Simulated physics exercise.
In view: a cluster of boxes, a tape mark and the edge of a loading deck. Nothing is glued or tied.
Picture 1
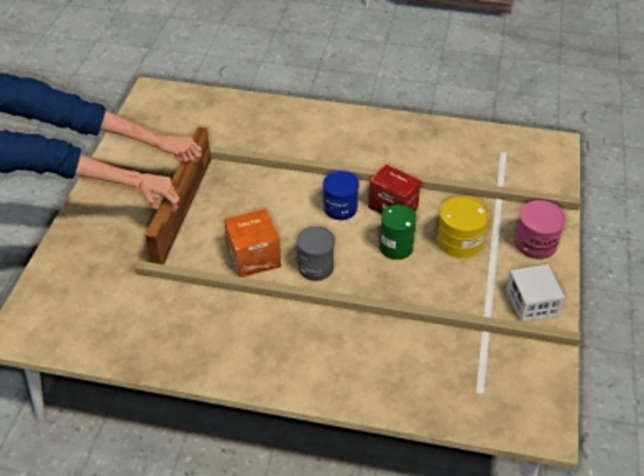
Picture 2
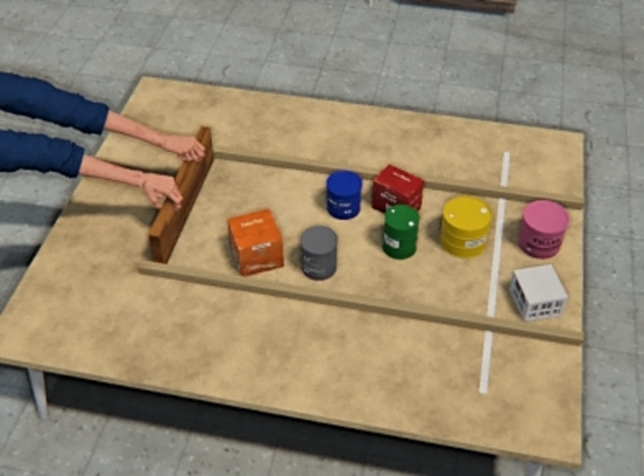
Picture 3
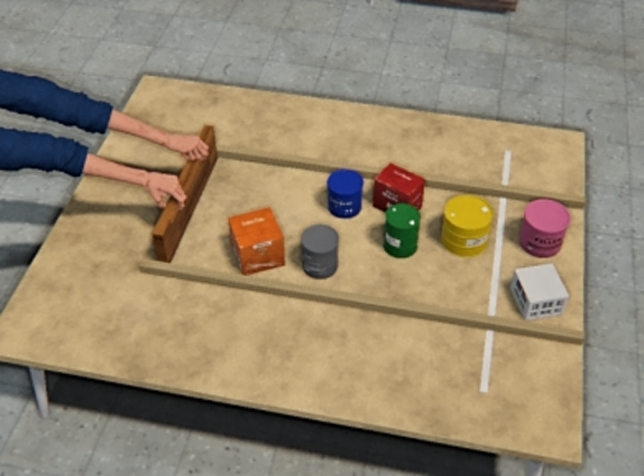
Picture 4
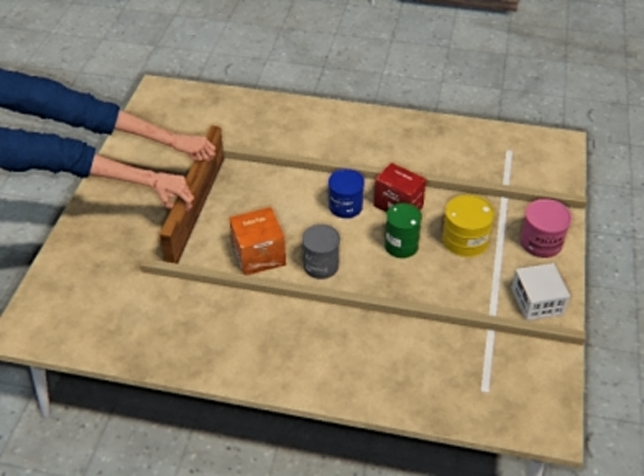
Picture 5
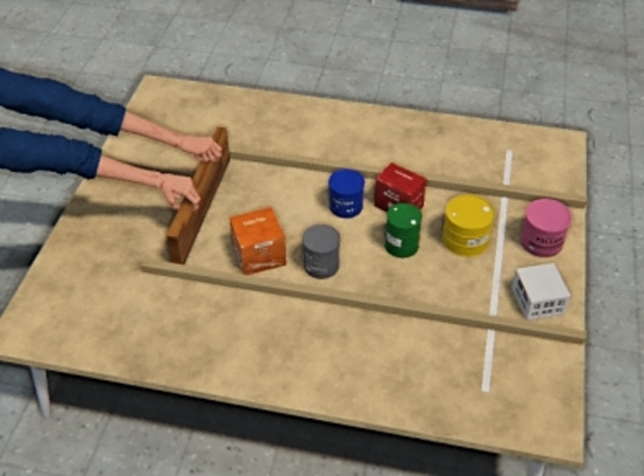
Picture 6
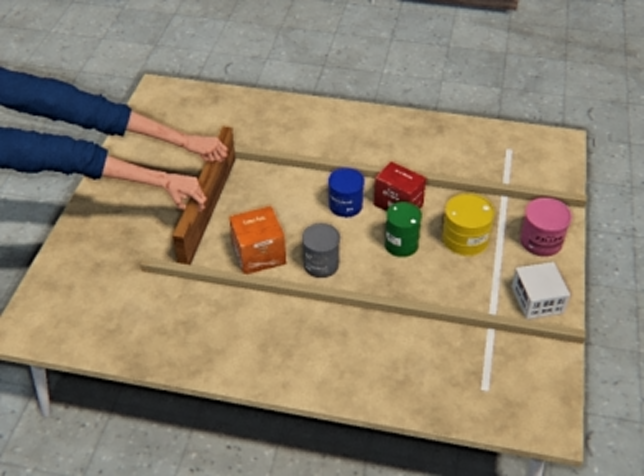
Two hands in dark blue sleeves grip a wooden plank at the left of a tan tabletop on a grey tiled floor, seen from above at an angle. Between two low rails sit an orange box, grey, blue, green and yellow containers and a red box, with a pink container and white box beyond a white line at right. The hands slide the plank slowly rightward toward the orange box, while the objects stay put and the view barely shifts.
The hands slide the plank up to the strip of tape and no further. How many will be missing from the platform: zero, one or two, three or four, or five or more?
Outcome: The number that fall off is one or two.
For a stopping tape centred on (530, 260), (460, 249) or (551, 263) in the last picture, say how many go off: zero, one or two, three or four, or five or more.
Taking them in turn, three to four; zero; either three or four.
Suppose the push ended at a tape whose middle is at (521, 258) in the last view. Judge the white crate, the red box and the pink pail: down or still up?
The white crate comes down; the red box is kept; the pink pail drops off.
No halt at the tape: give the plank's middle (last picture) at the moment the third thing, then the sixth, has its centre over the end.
First at (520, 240), next at (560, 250).
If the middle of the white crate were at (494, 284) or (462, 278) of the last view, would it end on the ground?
Place by place, it tumbles off; falls.
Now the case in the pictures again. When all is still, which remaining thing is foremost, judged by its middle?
Foremost is the grey pail.
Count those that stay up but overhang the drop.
The number is 0.
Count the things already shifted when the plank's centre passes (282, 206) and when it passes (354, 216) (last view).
By then 2, and 4.
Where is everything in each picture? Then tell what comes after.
Pink pail (539, 230); white crate (535, 293); yellow canister (462, 227); plank (181, 195); tape (493, 258), in the first picture.
White crate (538, 293); blue pail (344, 196), in the second picture.
Yellow canister (466, 226); grey pail (320, 252), in the third picture.
Pink pail (545, 229); green canister (403, 231), in the fourth picture.
White crate (540, 292); orange box (258, 241), in the fifth picture.
Pink pail (545, 228); white crate (540, 290); yellow canister (468, 225); plank (207, 194); tape (499, 255), in the sixth picture.
A little later, none off yet; pink pail at rest near (545, 228); white crate at rest near (540, 290); yellow canister at rest near (468, 225).
When it is over, the number that fall off is one or two; down, white crate and pink pail.
